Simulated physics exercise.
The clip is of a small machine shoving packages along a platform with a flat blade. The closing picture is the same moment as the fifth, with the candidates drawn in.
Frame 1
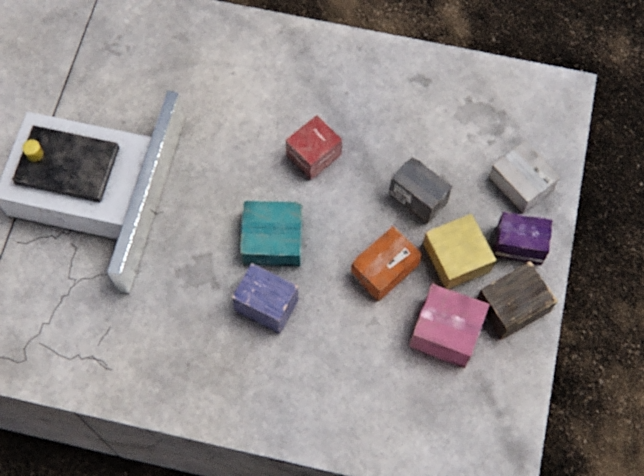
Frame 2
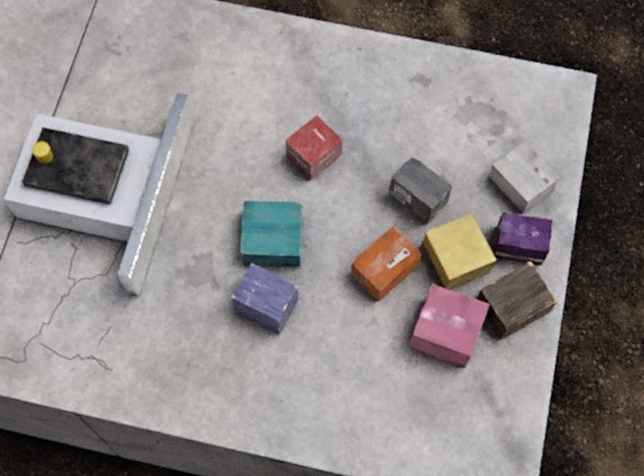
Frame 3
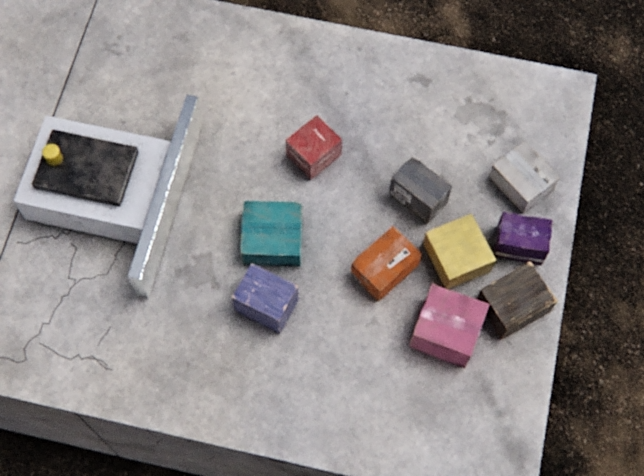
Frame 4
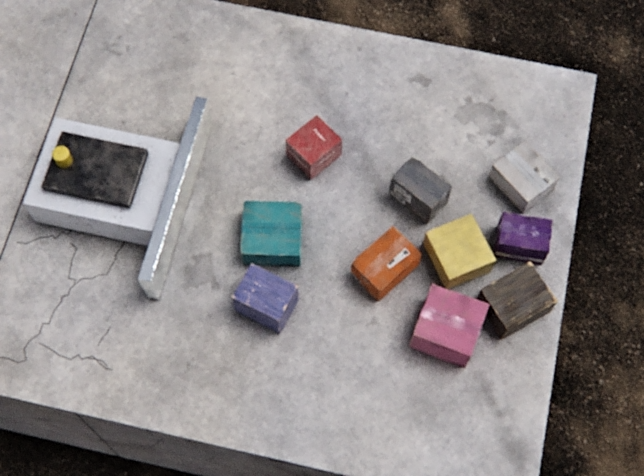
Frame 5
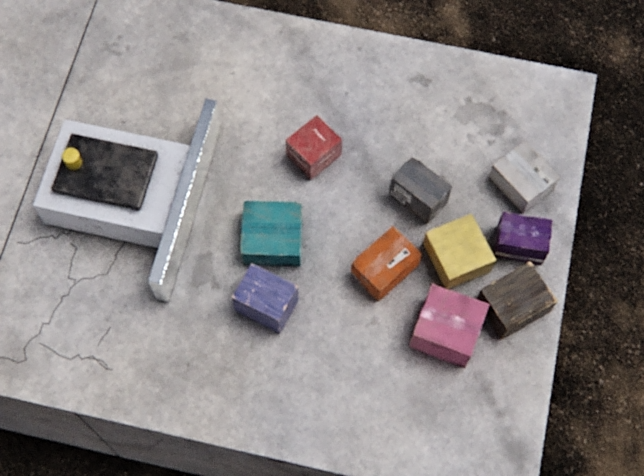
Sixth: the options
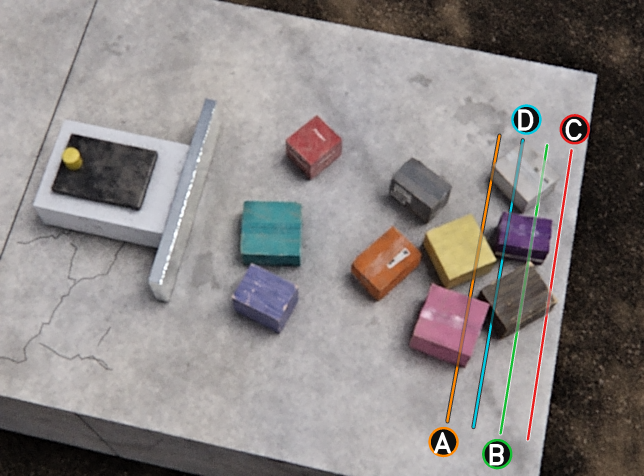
On a pale, cracked stone platform, a small white machine with a flat upright blade crept slowly to the right toward a scattered group of colourful boxes, which all stayed still.
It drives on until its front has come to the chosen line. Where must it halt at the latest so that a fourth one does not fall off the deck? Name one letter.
It can go as far as A.
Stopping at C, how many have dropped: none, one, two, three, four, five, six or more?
Six or more.
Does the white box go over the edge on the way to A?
No.
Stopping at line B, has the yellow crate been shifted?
Yes.
On the marked copy, A at (475, 270); B at (525, 281); C at (551, 286); D at (500, 276).
Taking A. A third of the way, robot (215, 194); blue crate (302, 302); red box (341, 148).
Two thirds of the way, robot (319, 216); purple box (571, 233); black crate (529, 307).
When it is over, robot (401, 233); black crate over the edge; purple box over the edge; three fallen.
As for the rest, B drops five; C drops nine; D drops five.
